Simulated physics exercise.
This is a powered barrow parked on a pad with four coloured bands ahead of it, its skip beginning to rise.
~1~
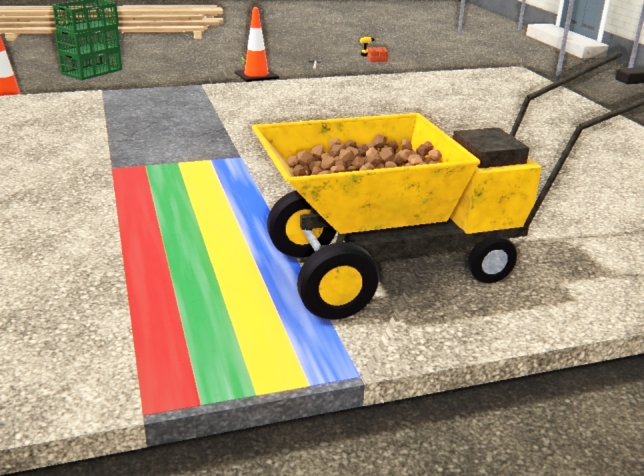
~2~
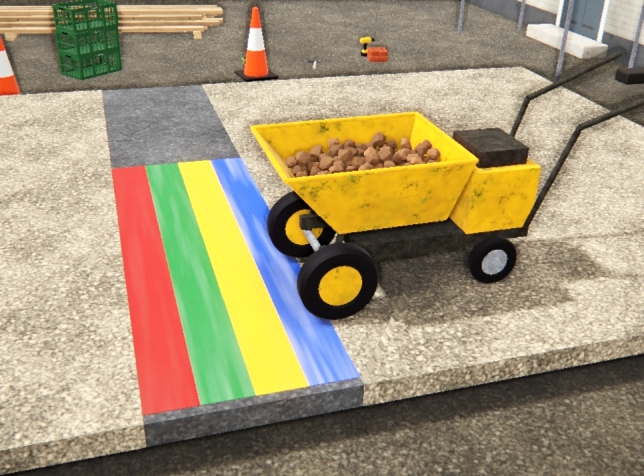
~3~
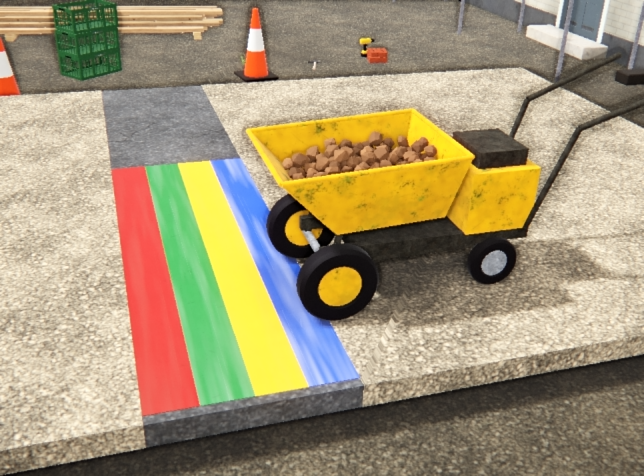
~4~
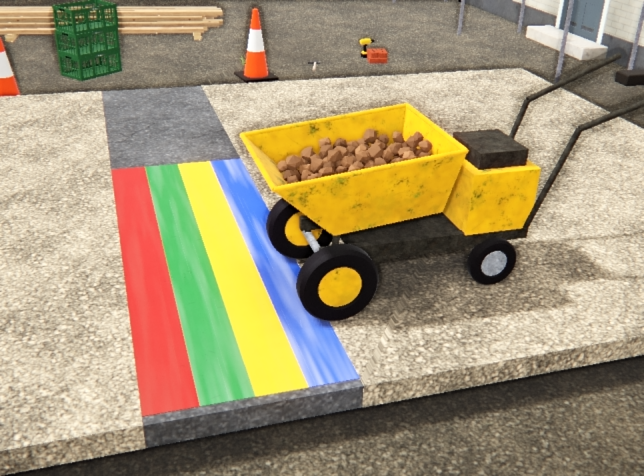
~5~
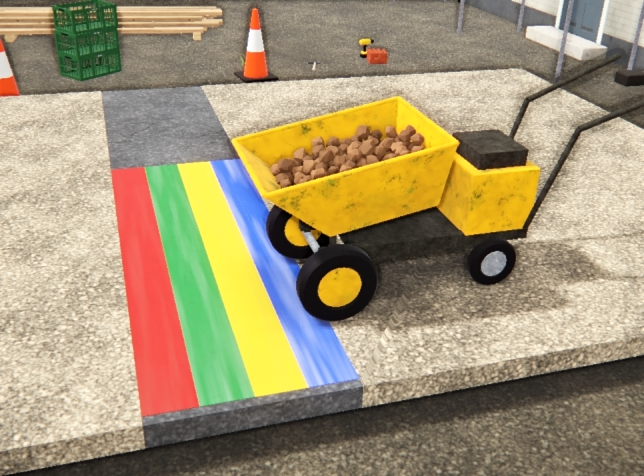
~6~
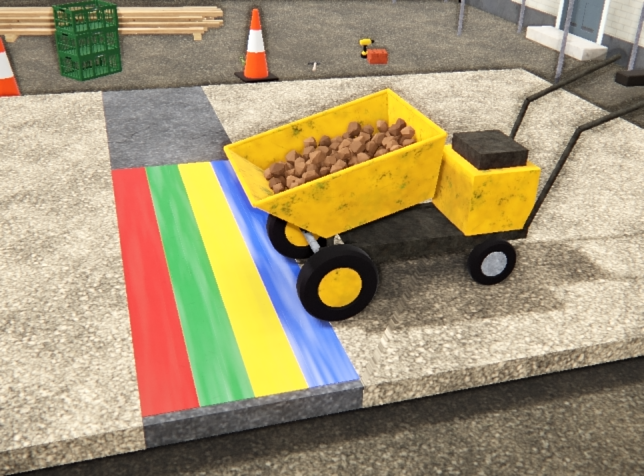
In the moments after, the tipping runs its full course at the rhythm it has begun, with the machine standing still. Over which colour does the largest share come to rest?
The heap favours the red strip.
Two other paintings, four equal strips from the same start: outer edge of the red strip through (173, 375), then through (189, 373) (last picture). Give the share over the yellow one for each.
Roughly 0 per cent, and 0 per cent.
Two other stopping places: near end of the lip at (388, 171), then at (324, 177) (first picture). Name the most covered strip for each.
At the first place that yellow strip, at the second the green one.
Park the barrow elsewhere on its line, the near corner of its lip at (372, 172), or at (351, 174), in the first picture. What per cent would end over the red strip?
In turn 10 and 20 in a hundred.
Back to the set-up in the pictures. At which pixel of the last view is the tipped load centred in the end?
Roughly at (143, 305).
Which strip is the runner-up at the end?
In second place: The strip in green.
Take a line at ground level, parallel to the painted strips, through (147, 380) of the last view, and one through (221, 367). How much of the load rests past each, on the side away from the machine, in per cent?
Roughly 30 per cent, and 80 per cent.
Soon, skip tipped steeply; all in the skip.
A while on, skip tipped steeply; most in the skip; a small part over the green strip; a small part over the red strip.
Towards the end, skip tipped right over; about a quarter in the skip; a small part over the green strip; about a third over the red strip; about a quarter off the paint.
Finally, skip tipped right over; about a quarter in the skip; none over the blue strip; none over the yellow strip; a small part over the green strip; about a third over the red strip; about a third off the paint.
